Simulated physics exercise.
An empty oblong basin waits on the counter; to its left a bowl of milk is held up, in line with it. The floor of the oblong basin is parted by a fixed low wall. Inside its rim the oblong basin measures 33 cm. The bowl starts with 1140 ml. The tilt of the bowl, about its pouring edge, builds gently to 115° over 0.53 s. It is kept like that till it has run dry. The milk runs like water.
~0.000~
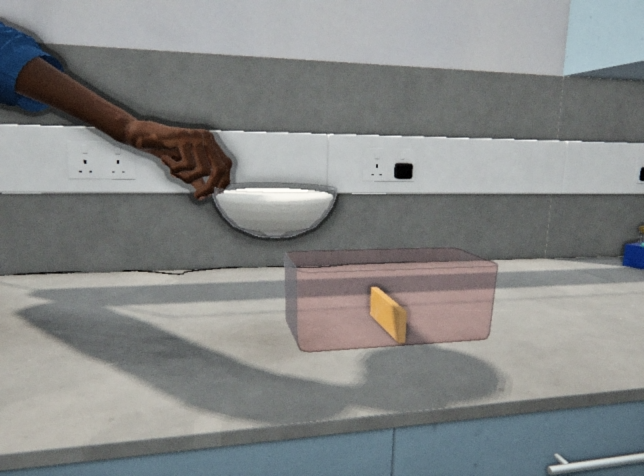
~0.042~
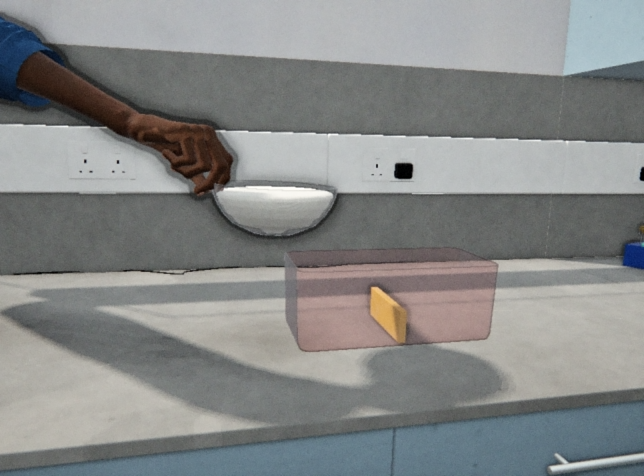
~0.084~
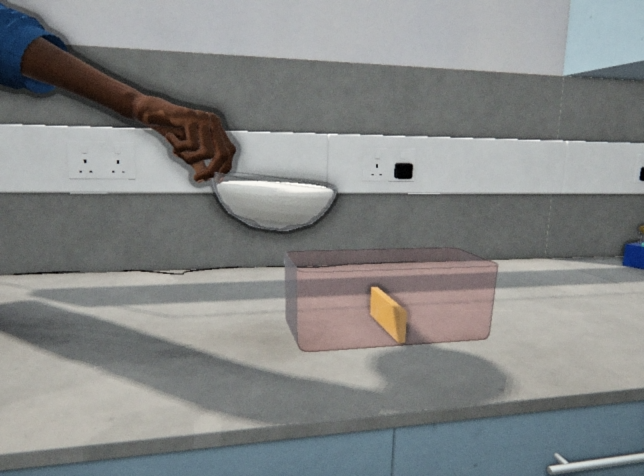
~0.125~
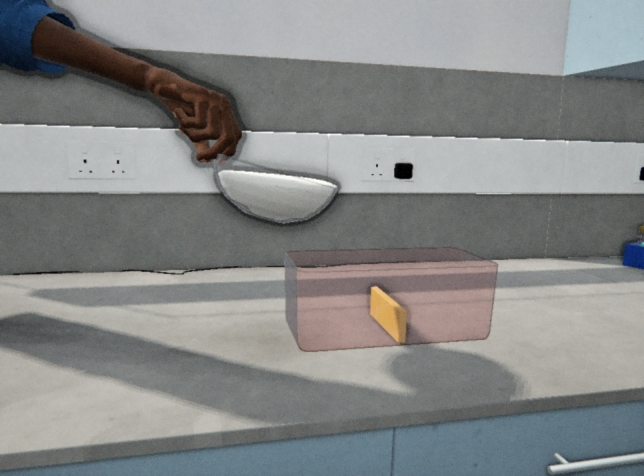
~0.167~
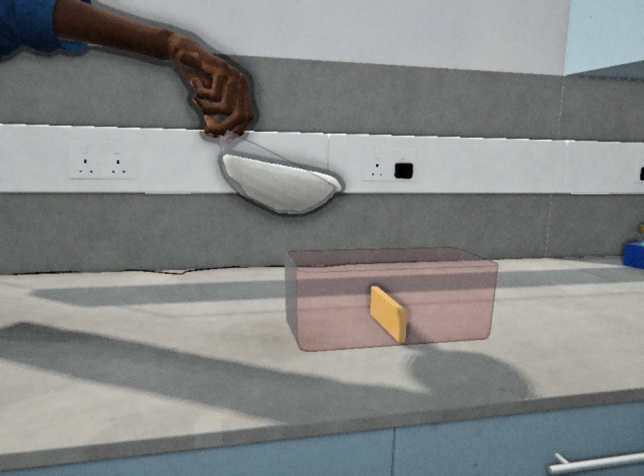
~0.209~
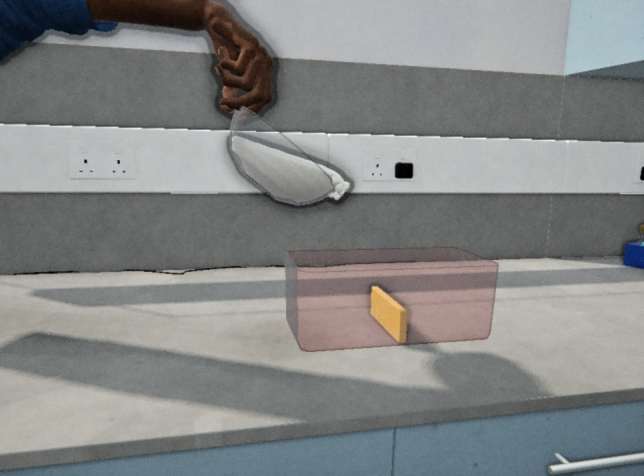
A hand gradually tilts a bowl of milk rightward above an oblong basin on the counter.
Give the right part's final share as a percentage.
Roughly 66 per cent is past the wall.
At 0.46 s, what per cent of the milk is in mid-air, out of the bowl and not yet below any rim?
Some 72 per cent.
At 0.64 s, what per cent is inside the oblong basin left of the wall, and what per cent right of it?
Some 10 per cent left and 78 right.
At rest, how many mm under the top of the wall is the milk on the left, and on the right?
Left about 44 mm, right about 20 mm.
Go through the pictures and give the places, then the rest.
It leans 0°; its right rim is at (335, 189); the milk meets the walls at (215, 194) and (331, 194); the oblong basin's rim runs from (291, 262) to (478, 257); the wall's top is at (388, 299), in the first frame.
It leans 2°; its right rim is at (335, 189); the milk meets the walls at (216, 192) and (331, 193), in the second frame.
It leans 7°; its right rim is at (334, 189); the milk meets the walls at (216, 185) and (332, 189), in the third frame.
It leans 15°; its right rim is at (334, 189); the milk meets the walls at (217, 173) and (333, 185), in the fourth frame.
It leans 26°; its right rim is at (334, 189); the milk meets the walls at (223, 156) and (327, 180); 4 per cent is over the edge, in the fifth frame.
It leans 39°; its right rim is at (334, 189); the milk meets the walls at (231, 137) and (316, 167); 9 per cent is over the edge, in the sixth frame.
Then, 0.46 s in, the tilt is 109° and 12 per cent is still to pour, 5 is left of the wall and 11 right of it.
Then, 0.64 s in, the tilt is 115° and 0 per cent is still to pour, 11 is left of the wall and 78 right of it.
Then, 0.82 s in, the tilt is 115° and 1 per cent is still to pour, 12 is left of the wall and 47 right of it.
Then, 1.03 s in, the tilt is 115° and 0 per cent is still to pour, 17 is left of the wall and 62 right of it.
Finally, 22 per cent lies left of the wall, 66 right of it and 12 outside.
